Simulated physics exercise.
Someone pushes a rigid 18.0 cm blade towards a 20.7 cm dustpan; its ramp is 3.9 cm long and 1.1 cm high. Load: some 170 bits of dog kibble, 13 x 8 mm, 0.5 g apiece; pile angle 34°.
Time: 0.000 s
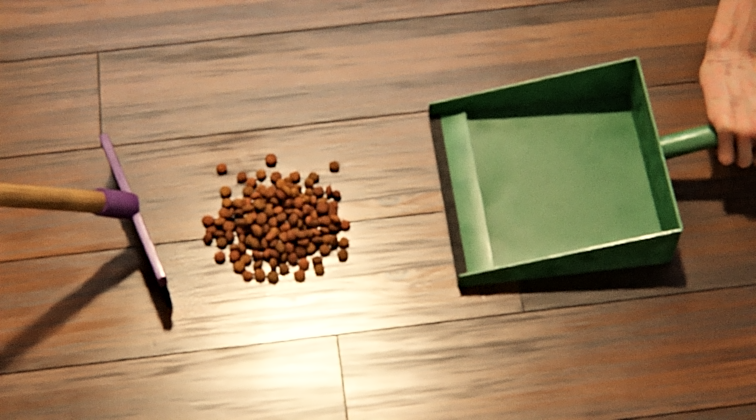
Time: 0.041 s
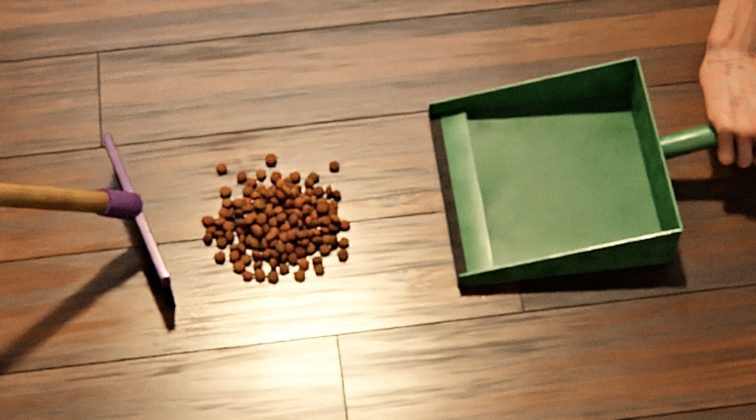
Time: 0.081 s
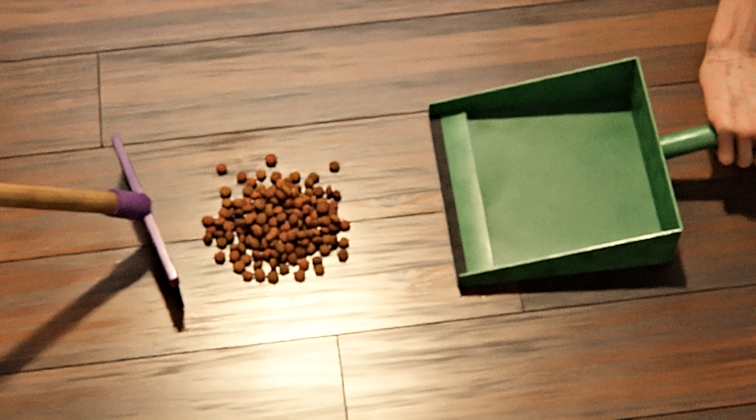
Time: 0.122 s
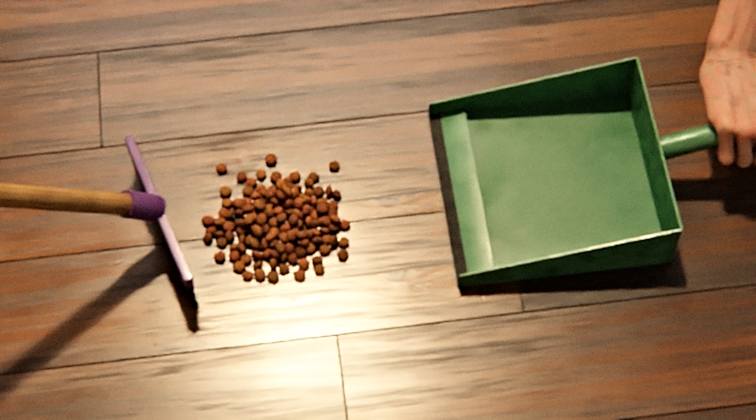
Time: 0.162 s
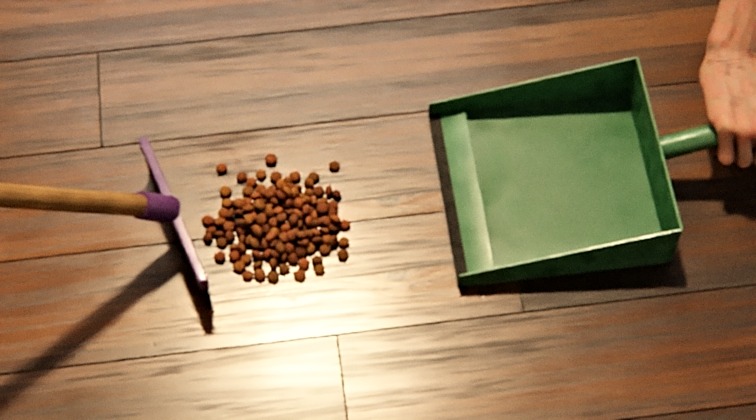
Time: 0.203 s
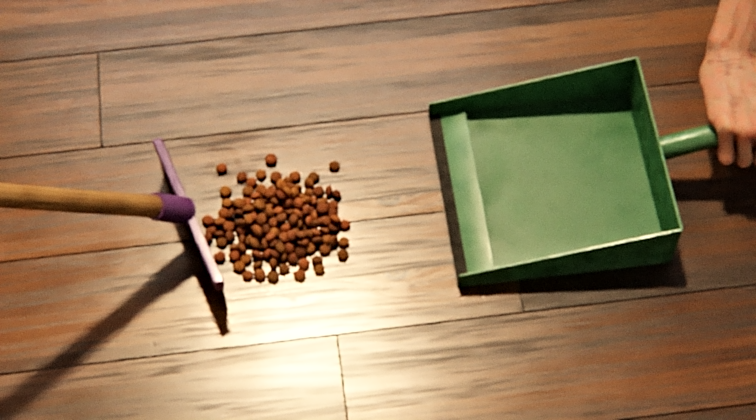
A purple blade on a wooden handle slid slowly rightward across the wood floor, up close to a pile of brown kibble that stayed put, while a hand held a green dustpan still.
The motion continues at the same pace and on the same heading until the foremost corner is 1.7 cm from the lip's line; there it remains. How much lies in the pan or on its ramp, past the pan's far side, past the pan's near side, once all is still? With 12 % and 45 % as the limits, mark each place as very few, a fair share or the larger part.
My call: Pan: Very few; far side: Very few; near side: Very few.
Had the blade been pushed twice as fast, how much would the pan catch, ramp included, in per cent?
Roughly 10 in a hundred.
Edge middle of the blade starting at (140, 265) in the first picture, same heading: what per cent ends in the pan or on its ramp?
It would come to about 0 in a hundred.
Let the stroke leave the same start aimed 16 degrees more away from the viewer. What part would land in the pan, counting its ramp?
My guess is some 20 percent.
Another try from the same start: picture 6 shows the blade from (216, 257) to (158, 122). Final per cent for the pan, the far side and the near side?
You'd see pan at 15, far at 15 and near at 0.
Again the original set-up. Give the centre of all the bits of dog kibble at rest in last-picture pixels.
When it all comes to rest, the middle is near (415, 207).
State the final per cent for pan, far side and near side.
Well, the pan ends up with 5 percent, the far side with 0 percent, the near side with 5 percent.
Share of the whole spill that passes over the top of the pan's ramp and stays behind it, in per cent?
Some 0 per cent.
After 0.50 s, middle of the blade 16 cm from the lip; 0 % over the lip, far side 0 %, near side 0 %.
After 0.70 s, middle of the blade 8 cm from the lip; 0 % over the lip, far side 0 %, near side 5 %.
After 1.02 s, middle of the blade 4 cm from the lip; 5 % over the lip, far side 0 %, near side 5 %.
In the end, at 1.4 s, pan 5 %, far side 0 %, near side 5 %, in front of the lip or behind the blade 90 %.
